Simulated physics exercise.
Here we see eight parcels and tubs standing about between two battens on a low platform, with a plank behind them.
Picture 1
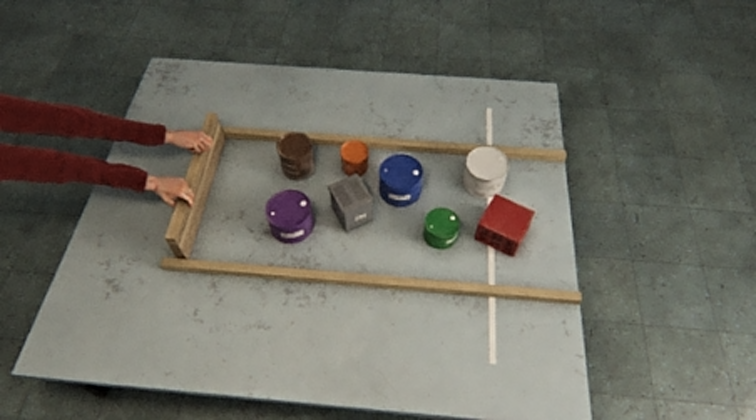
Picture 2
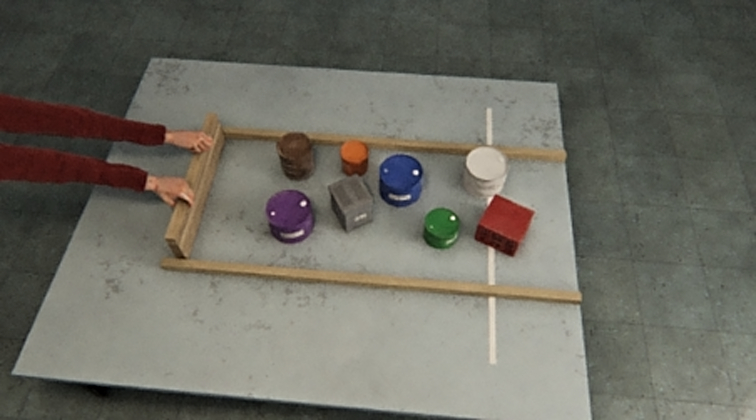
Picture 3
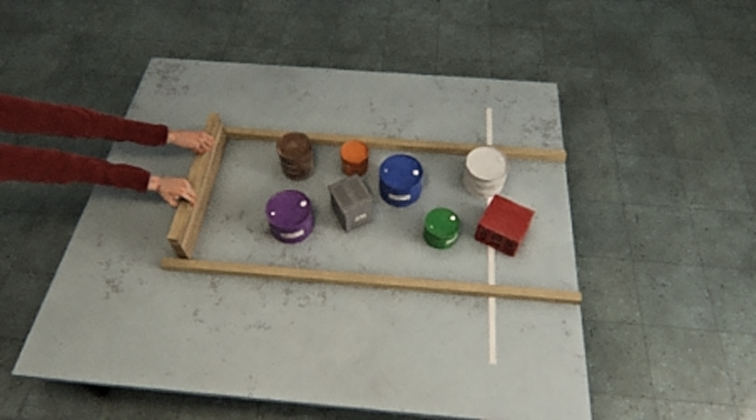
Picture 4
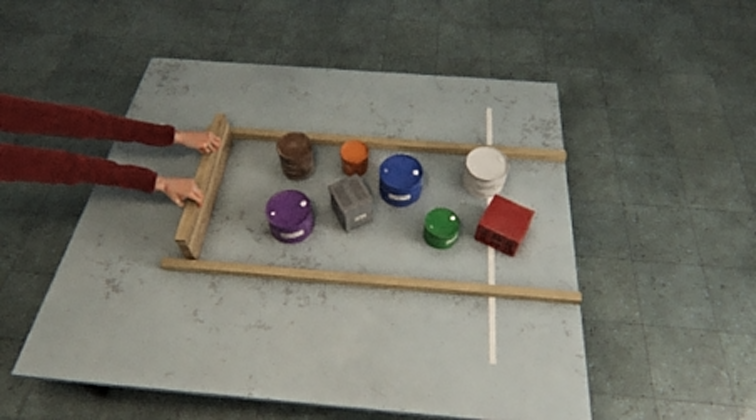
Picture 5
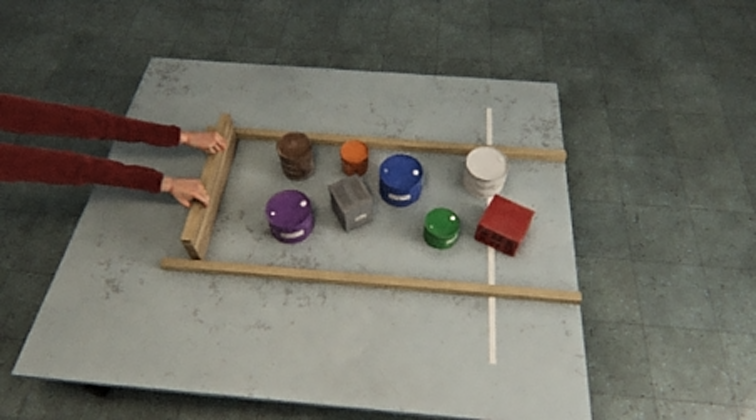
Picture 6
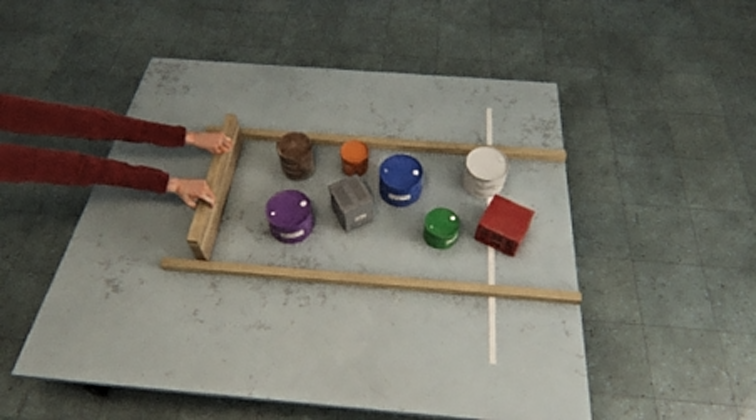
Two hands slide a wooden plank slightly right between two battens toward eight still containers.
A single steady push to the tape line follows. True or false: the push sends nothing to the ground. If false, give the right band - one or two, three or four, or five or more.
False, one or two.
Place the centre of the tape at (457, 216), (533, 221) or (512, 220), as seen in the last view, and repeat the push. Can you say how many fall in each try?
The counts come to 0, then 4, then 1.
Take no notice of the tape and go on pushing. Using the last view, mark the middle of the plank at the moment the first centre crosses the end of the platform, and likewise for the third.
At the first moment about (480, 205), at the next about (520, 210).
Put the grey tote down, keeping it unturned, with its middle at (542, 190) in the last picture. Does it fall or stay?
Put there, it simply holds its spot.
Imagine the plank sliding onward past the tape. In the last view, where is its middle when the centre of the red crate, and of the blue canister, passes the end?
Middle: Roughly (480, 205); roughly (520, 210).
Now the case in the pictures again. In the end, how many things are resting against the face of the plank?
I count 4 of them.
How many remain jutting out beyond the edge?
My count gives 0.
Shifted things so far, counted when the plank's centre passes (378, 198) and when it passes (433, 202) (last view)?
Tally at point one: 5; at point two: 8.
Soon after, none off yet; red crate at rest near (504, 225); white canister at rest near (486, 173); green canister at rest near (441, 229).
In the end, the number that fall off is one or two; gone, red crate.
